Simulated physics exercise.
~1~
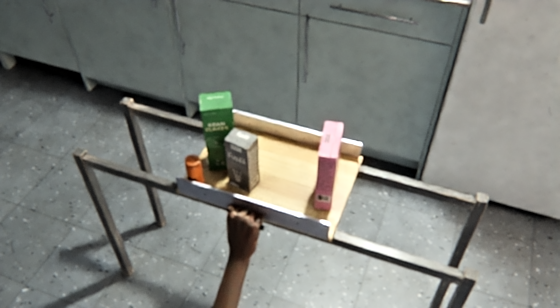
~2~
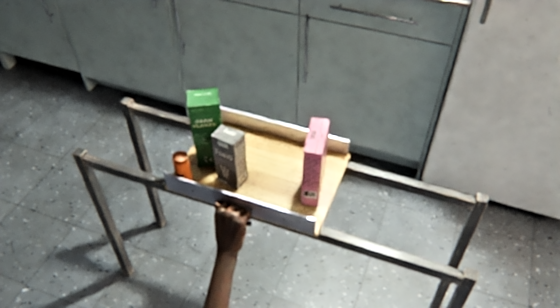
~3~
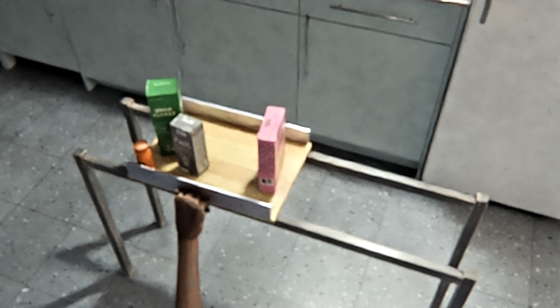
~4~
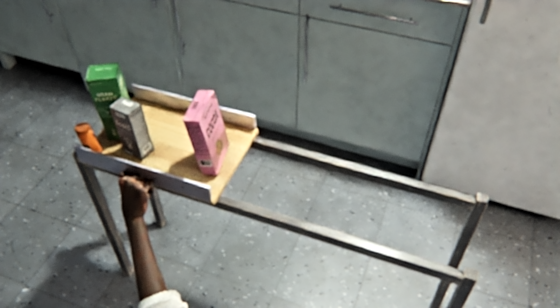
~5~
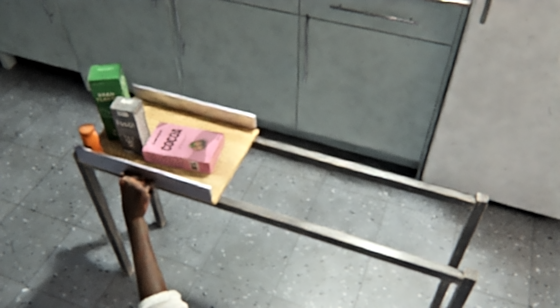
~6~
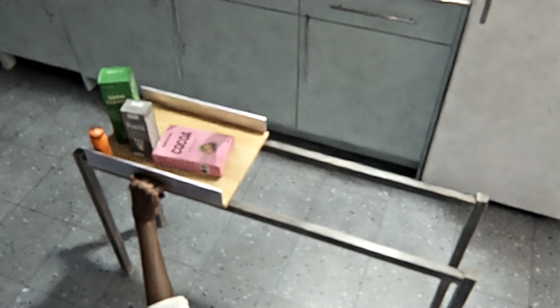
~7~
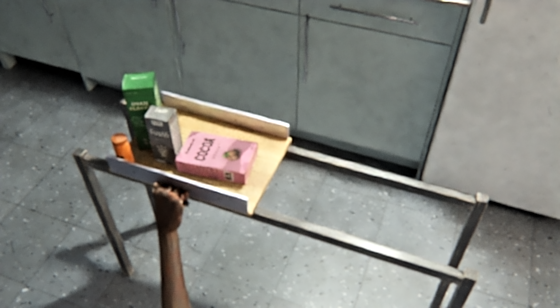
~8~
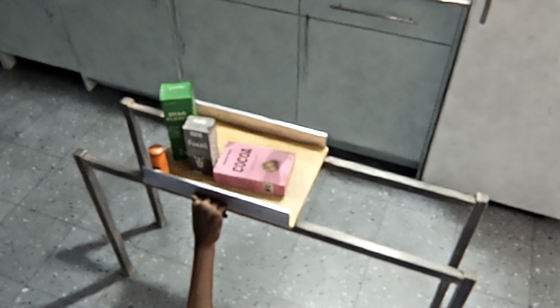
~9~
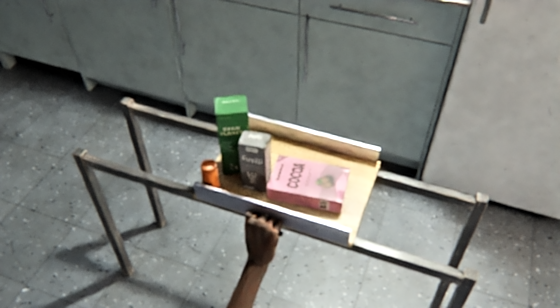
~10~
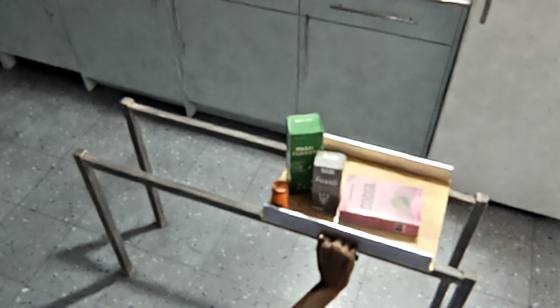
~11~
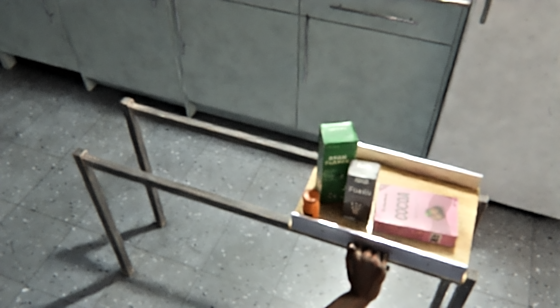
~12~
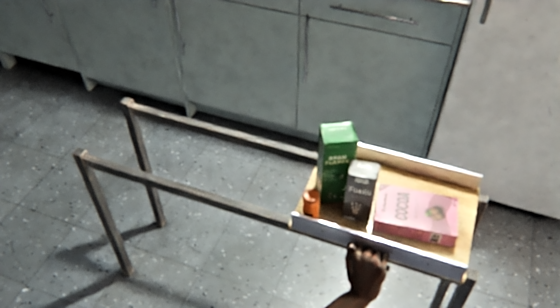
A tray pushed left by a hand stops, its pink packet topples, then it slides right.
